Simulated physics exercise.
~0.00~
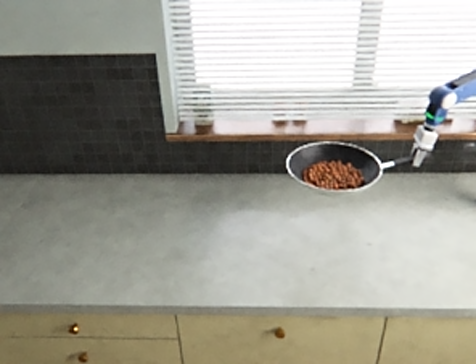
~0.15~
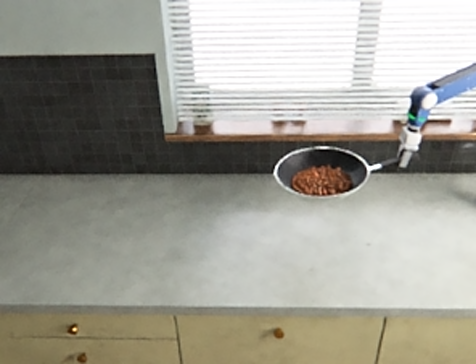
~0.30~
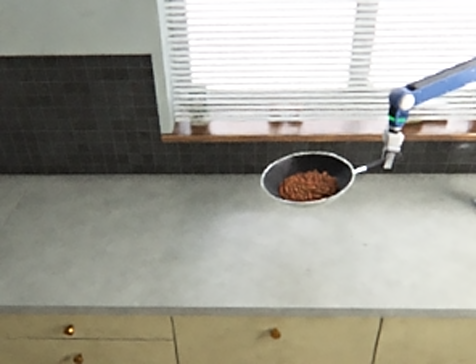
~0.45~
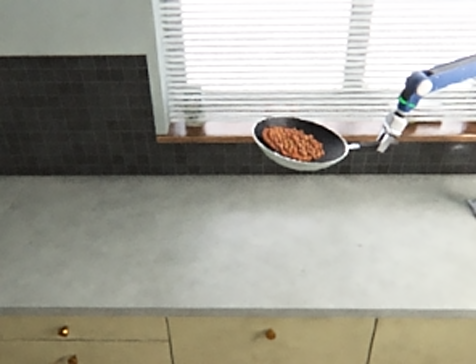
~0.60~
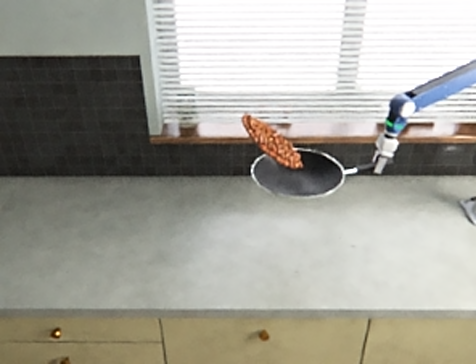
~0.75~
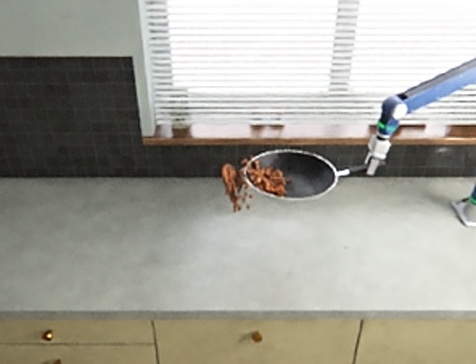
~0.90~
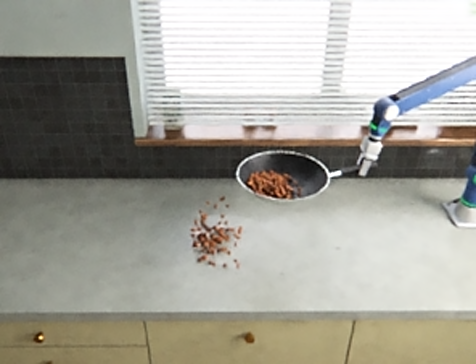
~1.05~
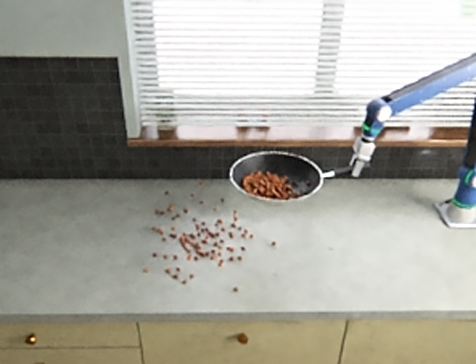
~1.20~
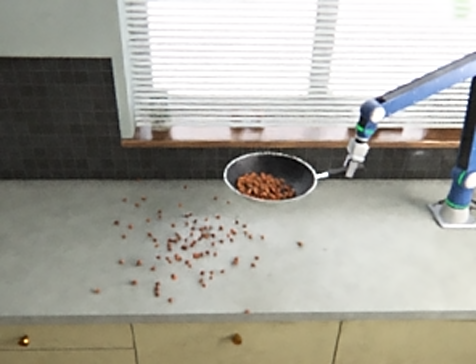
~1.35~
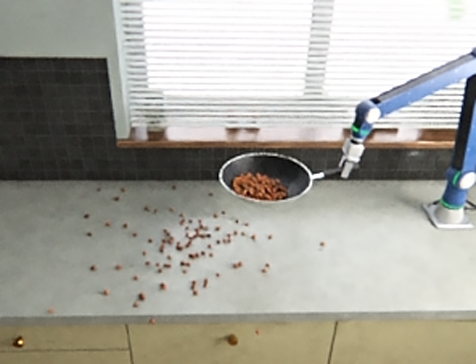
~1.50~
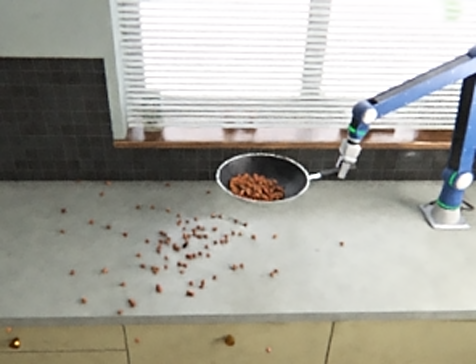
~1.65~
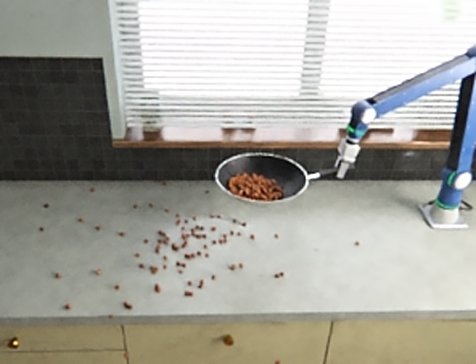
A robot arm tosses hazelnuts from a wok, catching some while many scatter across the counter.
